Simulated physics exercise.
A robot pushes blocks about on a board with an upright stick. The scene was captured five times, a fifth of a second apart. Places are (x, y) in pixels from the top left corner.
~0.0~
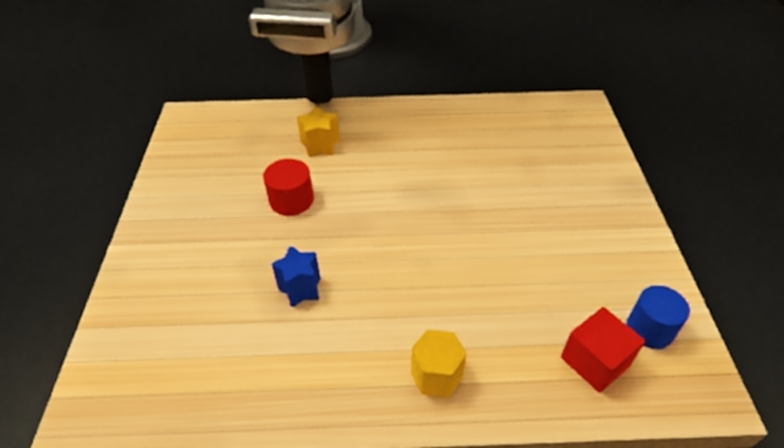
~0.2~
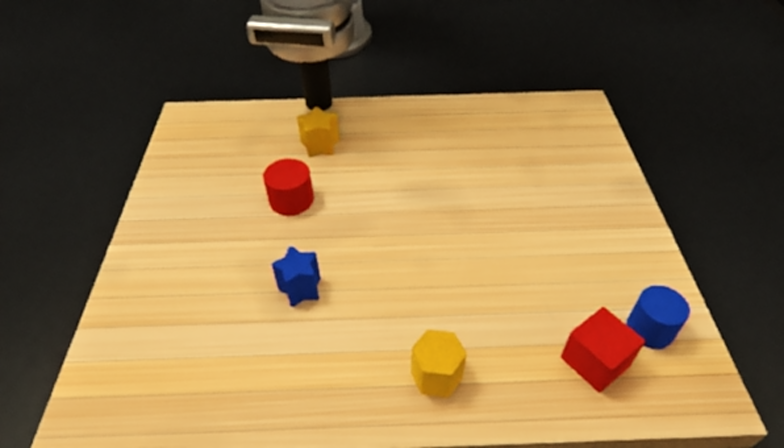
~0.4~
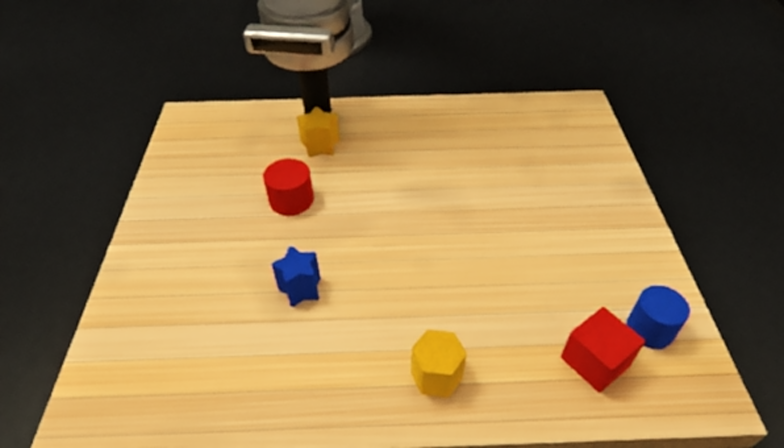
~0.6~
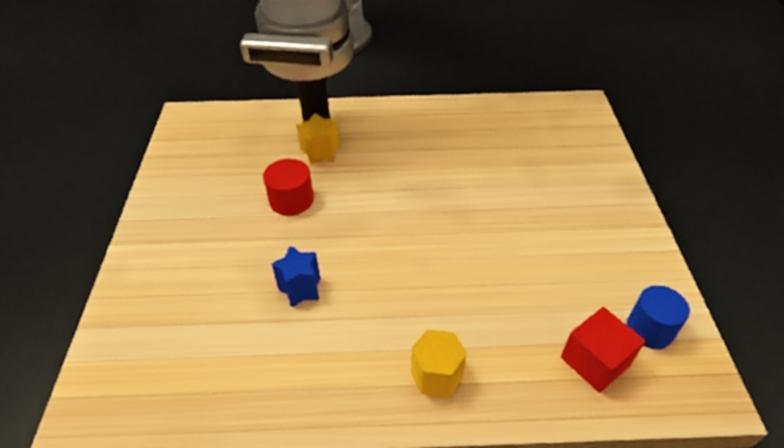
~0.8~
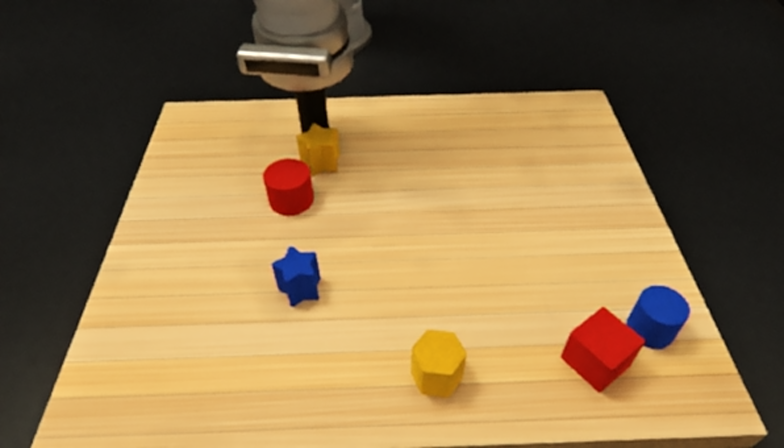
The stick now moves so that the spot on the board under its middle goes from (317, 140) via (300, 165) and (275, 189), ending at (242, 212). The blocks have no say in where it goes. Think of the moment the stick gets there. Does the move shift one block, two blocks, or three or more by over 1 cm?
Most likely two.
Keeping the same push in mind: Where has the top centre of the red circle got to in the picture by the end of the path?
So, by the moment the path ends, you'll find the top centre of the red circle at (280, 192).
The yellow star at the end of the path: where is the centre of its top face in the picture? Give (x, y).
At the end it should sit near (316, 155).
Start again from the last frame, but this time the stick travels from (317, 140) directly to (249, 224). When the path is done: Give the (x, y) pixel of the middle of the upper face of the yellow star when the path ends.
The centre of its top will be at (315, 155).
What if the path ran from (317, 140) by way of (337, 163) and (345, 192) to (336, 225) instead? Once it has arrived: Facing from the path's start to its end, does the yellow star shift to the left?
No - that is not the case.
What follows on the original path. One third of the way, stick at (298, 155); red circle at (286, 176); yellow star at (318, 152), turned 65° anticlockwise.
Two thirds of the way, stick at (272, 180); red circle at (282, 187); yellow star at (316, 155), turned 90° anticlockwise.
At the end, stick at (239, 203); red circle at (280, 192); yellow star at (316, 155), turned 90° anticlockwise.
